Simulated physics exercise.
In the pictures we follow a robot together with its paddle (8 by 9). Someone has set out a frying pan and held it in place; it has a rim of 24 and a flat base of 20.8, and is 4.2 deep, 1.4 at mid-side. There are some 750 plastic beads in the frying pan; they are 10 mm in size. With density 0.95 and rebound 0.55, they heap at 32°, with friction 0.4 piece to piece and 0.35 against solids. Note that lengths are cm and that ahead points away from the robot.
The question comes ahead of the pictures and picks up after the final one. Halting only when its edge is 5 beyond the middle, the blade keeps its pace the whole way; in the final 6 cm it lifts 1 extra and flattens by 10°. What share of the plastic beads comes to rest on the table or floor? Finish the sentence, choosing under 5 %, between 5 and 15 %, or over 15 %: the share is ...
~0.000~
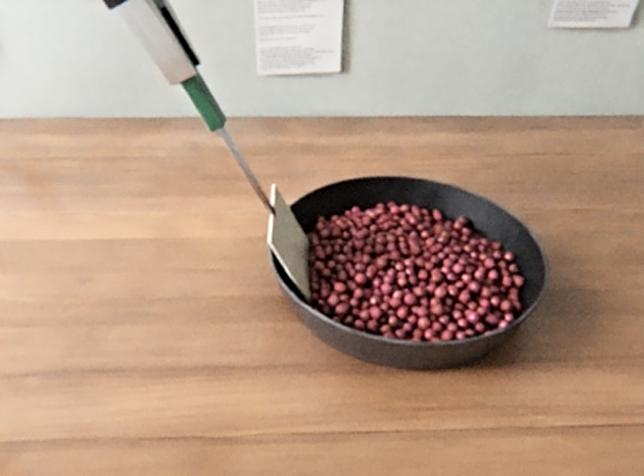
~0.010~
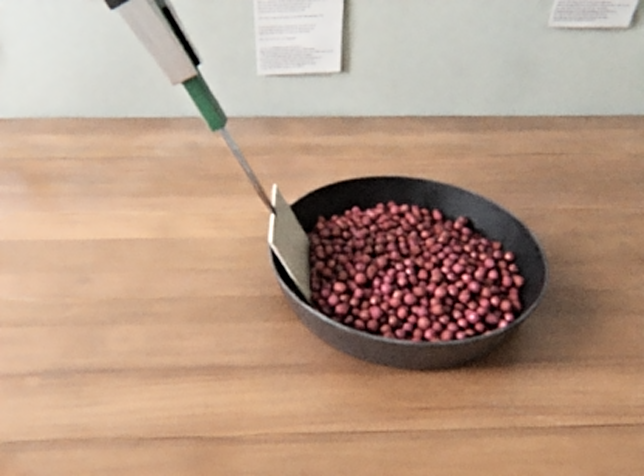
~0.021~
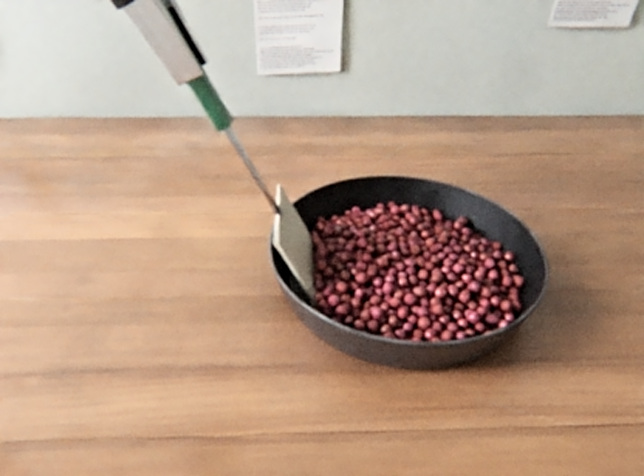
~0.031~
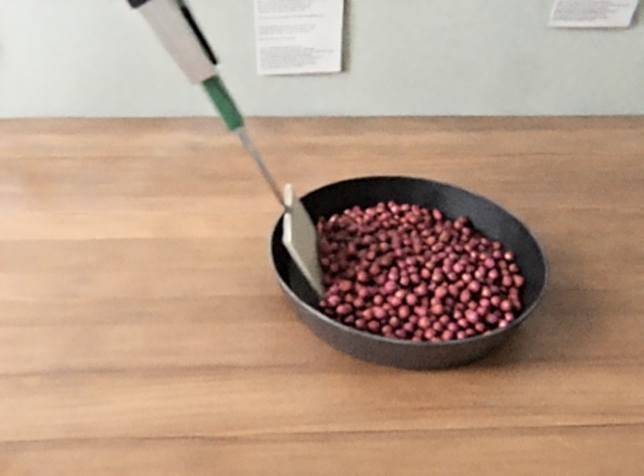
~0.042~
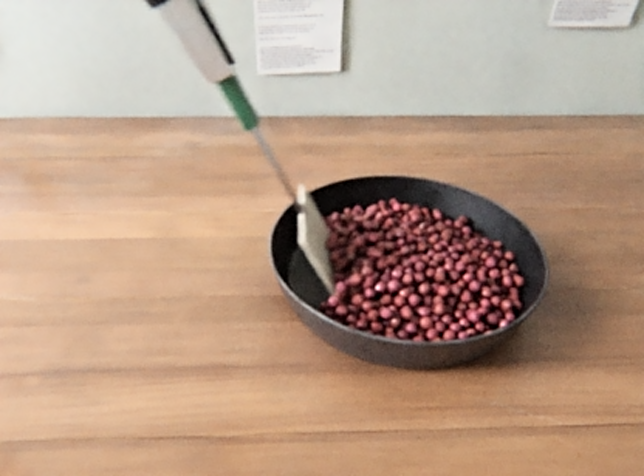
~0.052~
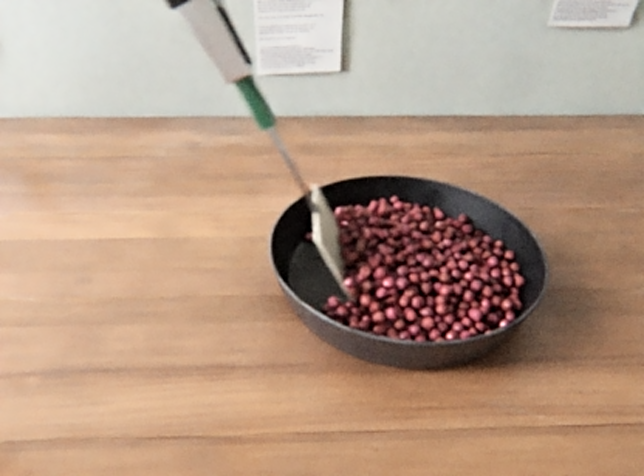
The share is between 5 and 15 %.
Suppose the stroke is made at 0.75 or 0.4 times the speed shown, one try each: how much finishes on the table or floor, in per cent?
Estimates in order: 5 per cent, 0 per cent.
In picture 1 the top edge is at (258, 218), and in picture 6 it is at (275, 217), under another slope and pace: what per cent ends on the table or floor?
Near 0 in a hundred.
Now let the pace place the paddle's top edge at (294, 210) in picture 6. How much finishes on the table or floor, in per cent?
Estimate: Close to 0 %.
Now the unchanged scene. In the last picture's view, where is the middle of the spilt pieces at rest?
About (637, 254).
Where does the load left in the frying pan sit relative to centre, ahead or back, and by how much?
Offset: About 4.5 cm, ahead.
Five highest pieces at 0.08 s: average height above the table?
About 6 cm.
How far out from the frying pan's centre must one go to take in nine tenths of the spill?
About 60 cm.
After 0.08 s, sloping 65°, highest piece 6 above the table; 746 in the frying pan.
After 0.10 s, sloping 61°, highest piece 8 above the table; 746 in the frying pan.
After 0.31 s, sloping 55°, highest piece 6 above the table; 681 in the frying pan, 61 on the table or floor, 4 on the blade or in flight.
After 1.36 s, sloping 55°, highest piece 5 above the table; 678 in the frying pan, 68 on the table or floor.
In the end, 678 in the frying pan, 68 on the table or floor. That is 9 % on the table or floor.
